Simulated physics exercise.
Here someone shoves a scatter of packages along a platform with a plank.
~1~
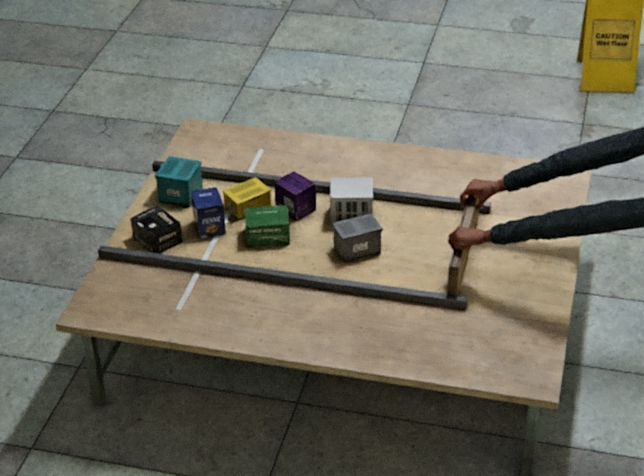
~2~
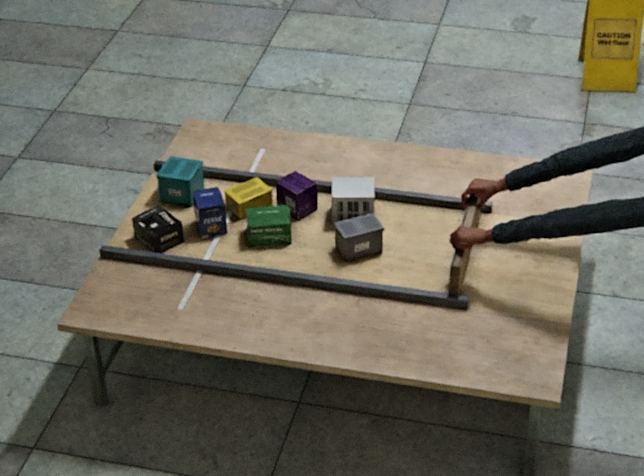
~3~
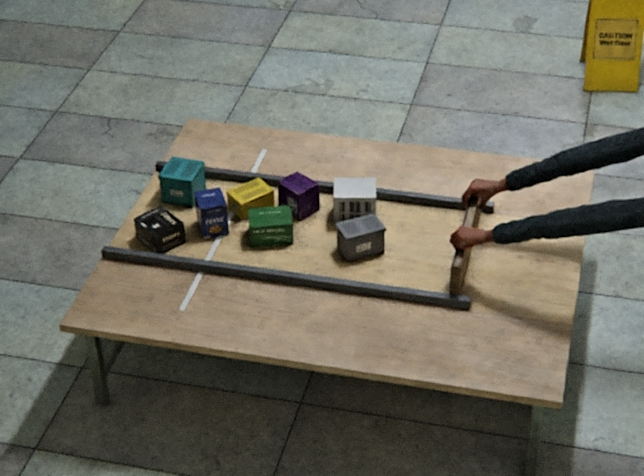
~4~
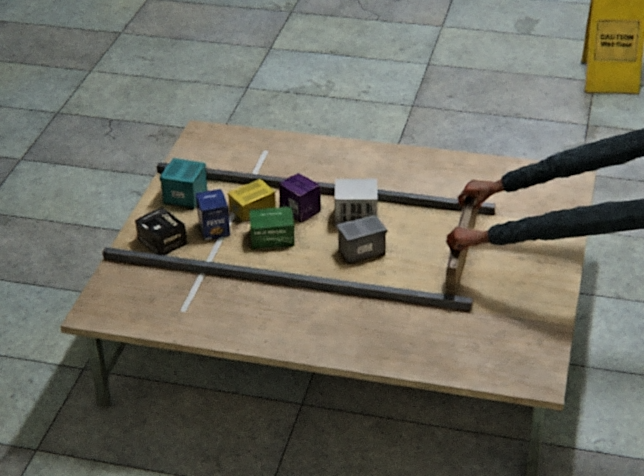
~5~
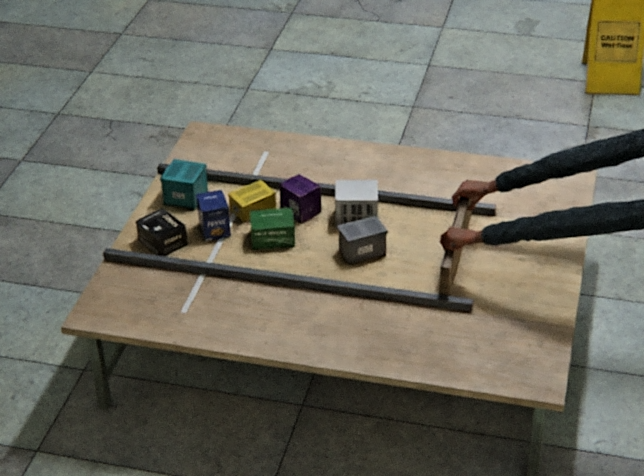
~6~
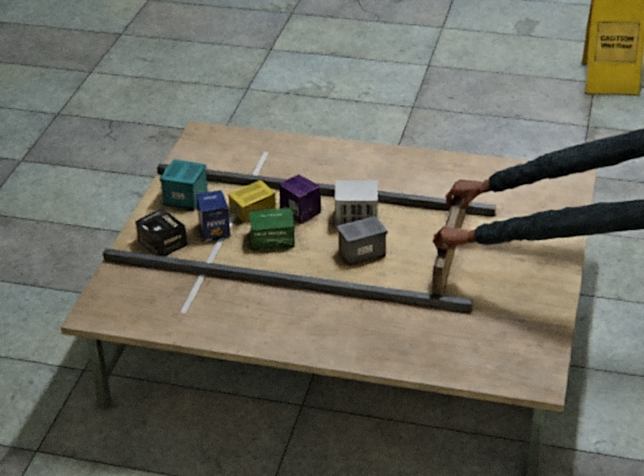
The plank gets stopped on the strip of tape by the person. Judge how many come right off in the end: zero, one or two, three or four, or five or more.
Only one or two are pushed off.
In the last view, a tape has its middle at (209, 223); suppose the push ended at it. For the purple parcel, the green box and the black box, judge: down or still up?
The purple parcel stays on, the green box is kept, the black box stays on.
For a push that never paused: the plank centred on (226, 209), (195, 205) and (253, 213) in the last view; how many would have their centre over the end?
The numbers are 1, 3 and 0.
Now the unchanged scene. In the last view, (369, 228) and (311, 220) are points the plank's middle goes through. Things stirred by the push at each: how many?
First position 2; second position 5.
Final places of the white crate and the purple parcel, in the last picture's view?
White crate: (221, 185); purple parcel: (183, 188).
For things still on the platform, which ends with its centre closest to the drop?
That one's the yellow tote.
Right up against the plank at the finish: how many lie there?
Count recorded: 2.
A little later, none off yet; turquoise tote at rest near (184, 185); black box at rest near (161, 233); blue box at rest near (213, 216).
Next, none off yet; turquoise tote shifted a little near (167, 183); black box at rest near (161, 233); blue box shifted about its own width near (187, 209).
When it is over, the number that fall off is one or two; down, turquoise tote.
